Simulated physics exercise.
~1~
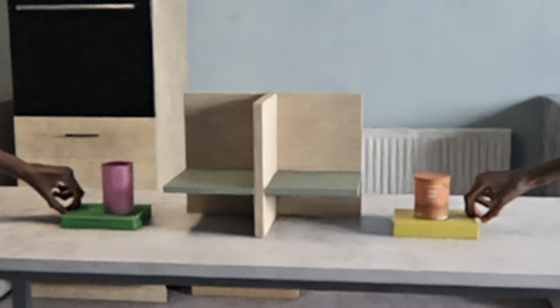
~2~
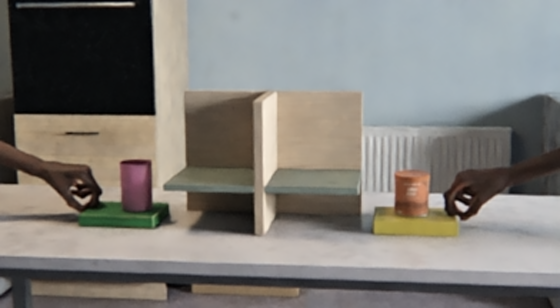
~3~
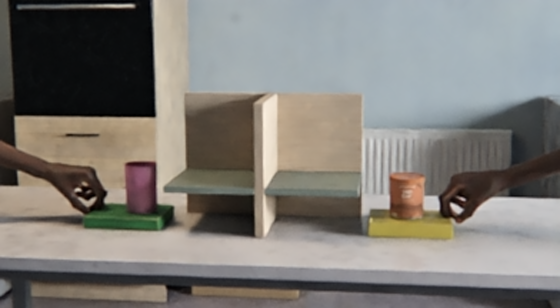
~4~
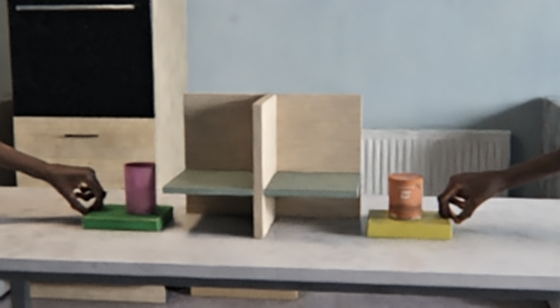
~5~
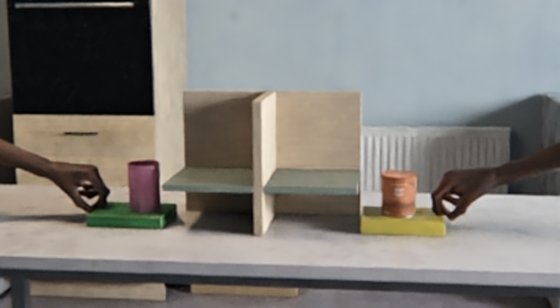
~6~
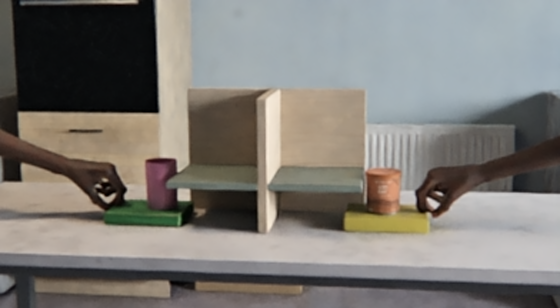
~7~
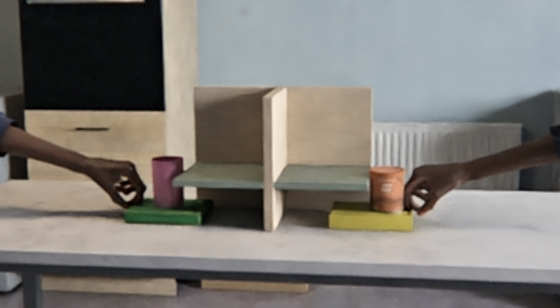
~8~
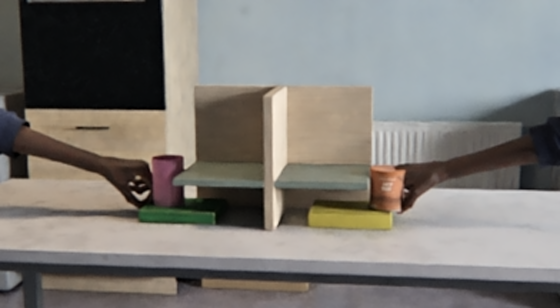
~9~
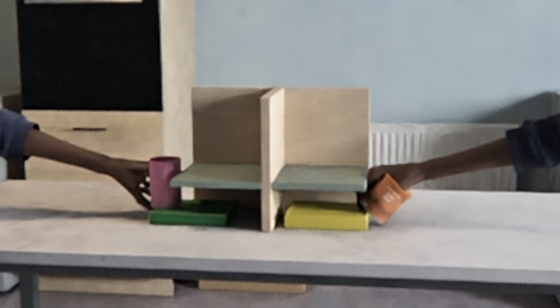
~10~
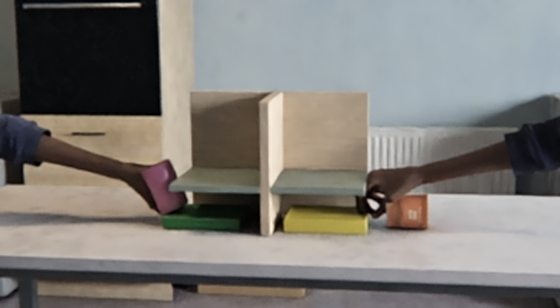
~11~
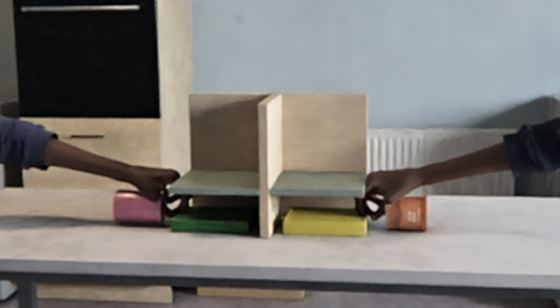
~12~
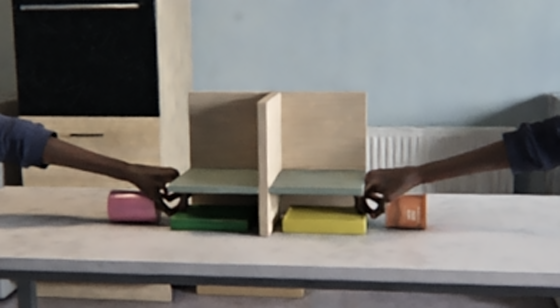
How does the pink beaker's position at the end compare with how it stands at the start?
At the start the pink beaker stands upright on the green board, but at the end it lies on its side on the table, to the left of the board.
